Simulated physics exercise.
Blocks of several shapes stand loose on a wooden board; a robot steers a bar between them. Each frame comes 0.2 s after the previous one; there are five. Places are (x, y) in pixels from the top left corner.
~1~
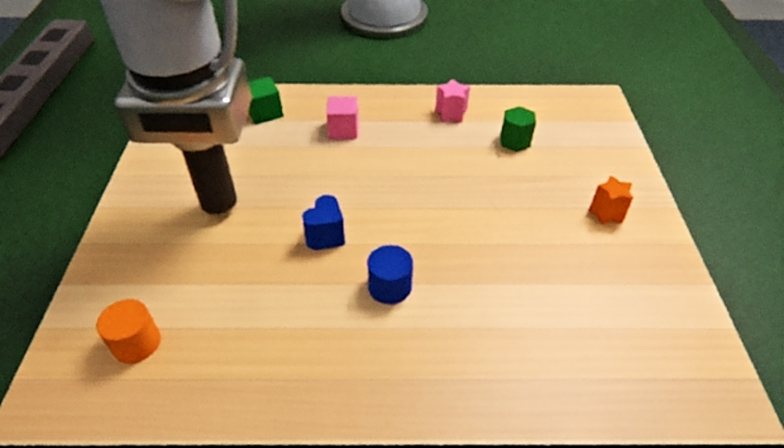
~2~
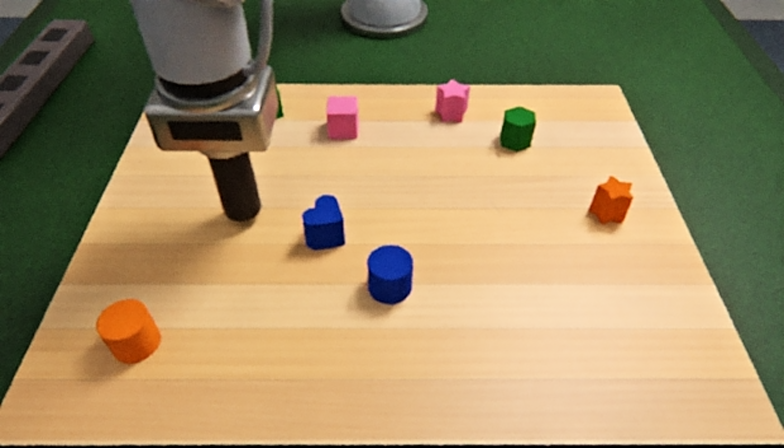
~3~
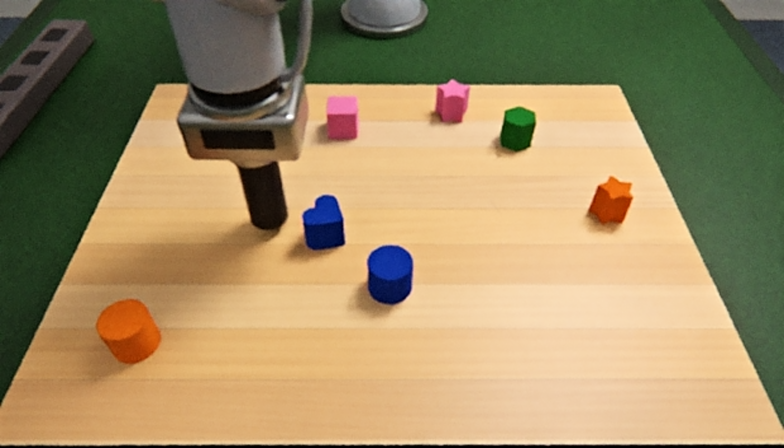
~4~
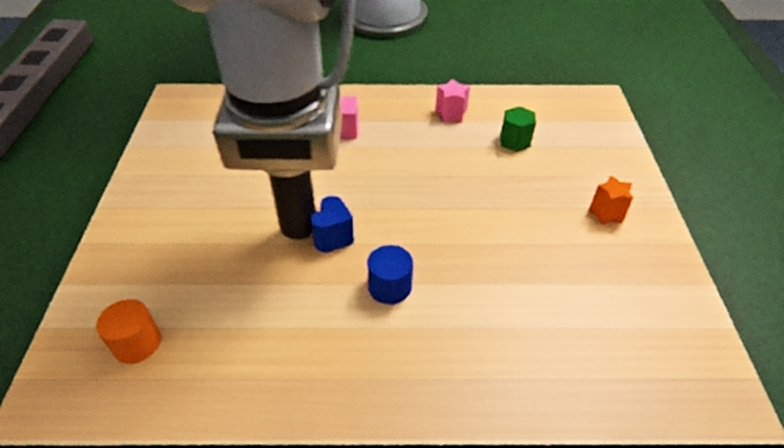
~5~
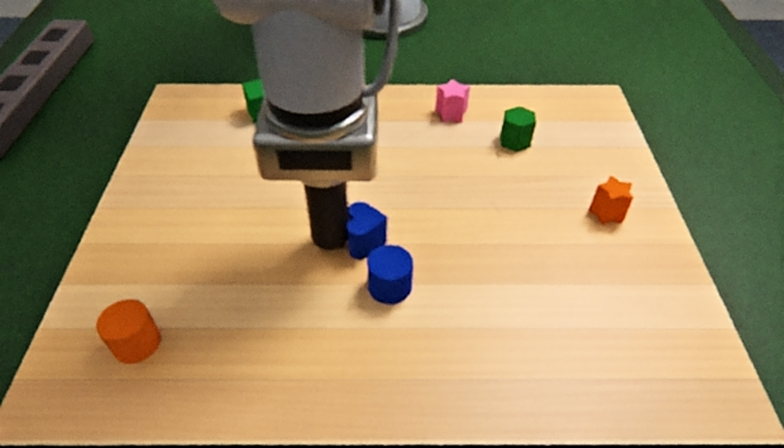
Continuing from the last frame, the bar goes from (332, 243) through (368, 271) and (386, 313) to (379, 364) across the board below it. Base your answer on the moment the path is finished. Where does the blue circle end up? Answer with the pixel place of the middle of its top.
Its top middle: (433, 297).
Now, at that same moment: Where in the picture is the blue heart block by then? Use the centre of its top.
Expect it around (390, 223).
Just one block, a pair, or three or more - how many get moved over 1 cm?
I'm going with two.
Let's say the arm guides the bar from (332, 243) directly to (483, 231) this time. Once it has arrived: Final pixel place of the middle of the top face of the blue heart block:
At roughly (522, 206).
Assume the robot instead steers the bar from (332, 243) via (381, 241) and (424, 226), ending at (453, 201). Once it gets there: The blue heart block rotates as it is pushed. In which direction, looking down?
Looking down: Clockwise.
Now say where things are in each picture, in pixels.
The first frame shows bar's lower end at (219, 201); blue heart block at (324, 211); blue circle at (390, 261).
The second frame shows bar at (243, 208); blocks still.
The third frame shows bar at (270, 217); blocks still.
The fourth frame shows bar at (299, 225); blue heart block at (331, 212).
The fifth frame shows bar at (331, 235); blue heart block at (364, 217); blue circle at (390, 261).
What follows on the original path. One third of the way, bar at (368, 263); blue heart block at (390, 223), turned 45° anticlockwise; blue circle at (400, 269).
Two thirds of the way, bar at (386, 306); blue heart block at (390, 223), turned 45° anticlockwise; blue circle at (432, 296).
At the end, bar at (379, 357); blue heart block at (390, 223), turned 45° anticlockwise; blue circle at (433, 298).
